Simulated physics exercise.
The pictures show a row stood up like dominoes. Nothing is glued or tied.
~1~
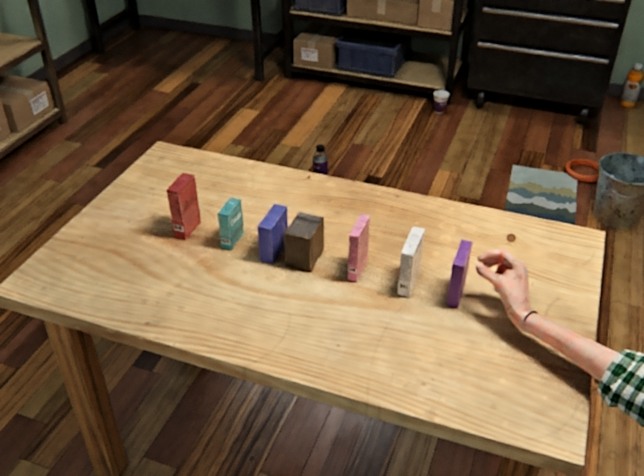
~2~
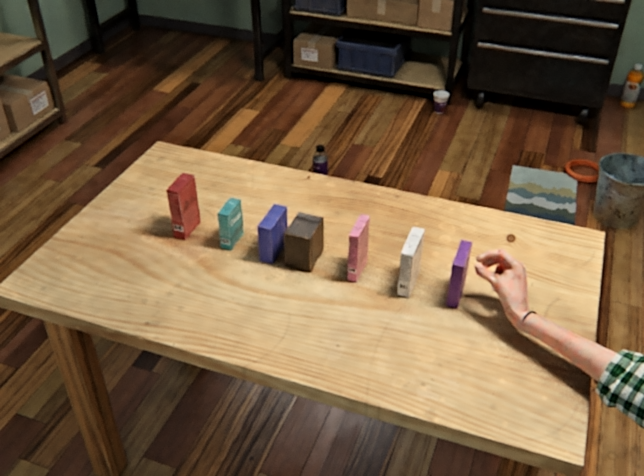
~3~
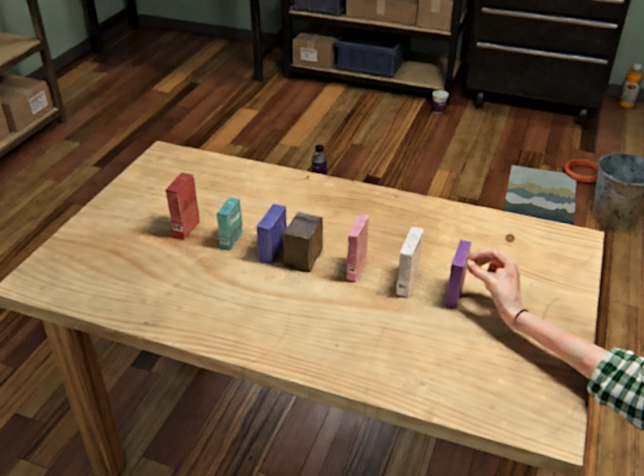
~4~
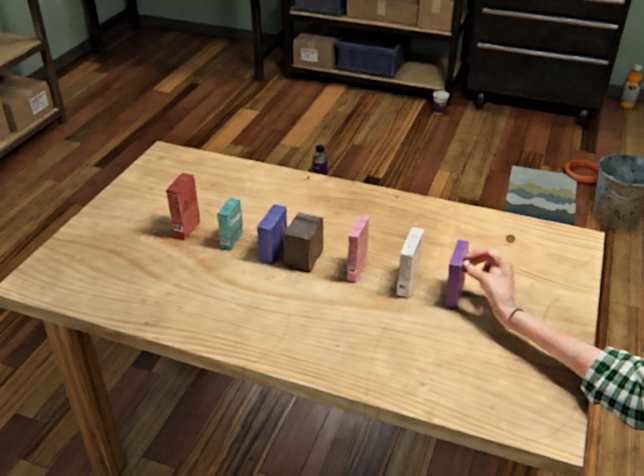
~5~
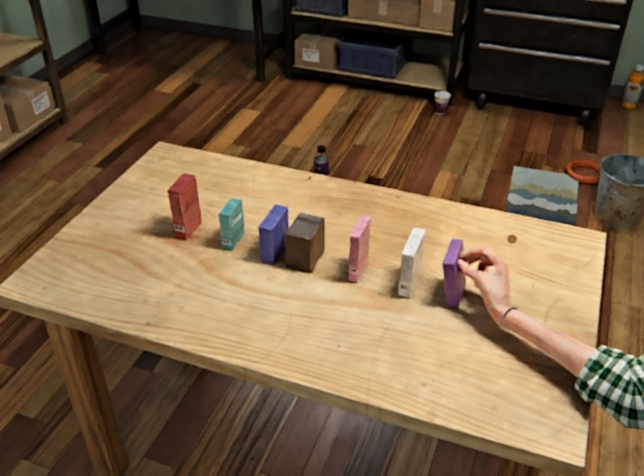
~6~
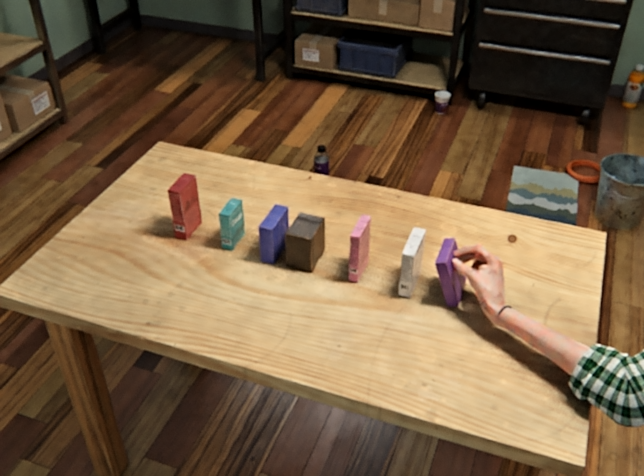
On a wooden table in a workshop-like room, upright red, turquoise, blue, black, pink, white and purple blocks stand in a spaced row. A hand in a checked sleeve moves in from the right, touches the purple block at the end, and tilts it slightly left toward the white one.
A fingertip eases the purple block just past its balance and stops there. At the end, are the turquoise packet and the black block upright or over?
The turquoise packet stays upright and the black block stays upright.
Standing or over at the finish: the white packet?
The white packet falls over.
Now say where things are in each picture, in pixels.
Turquoise packet (231, 224); black block (305, 242), in the first picture.
White packet (411, 262); pink packet (359, 249), in the second picture.
Blue block (273, 234); white packet (410, 262), in the third picture.
Purple block 3° over; pink packet (358, 249); blue block (273, 234), in the fourth picture.
Purple block 11° over; white packet (412, 263); pink packet (360, 249), in the fifth picture.
Purple block 19° over; turquoise packet (232, 224); black block (306, 242), in the sixth picture.
Then, 0.20 s on from there, purple block 63° over; white packet turned 26° from how it was put.
Then, 0.30 s on from there, purple block 76° over; white packet turned 69° from how it was put; pink packet turned 27° from how it was put.
Then, 0.40 s on from there, purple block 77° over; white packet on its side; pink packet turned 32° from how it was put.
In the end, toppled on the table, white packet; moved from the start, pink packet; the other 3 unmoved. At the end, from the last picture's camera, turquoise packet near (232, 224), black block near (305, 242).
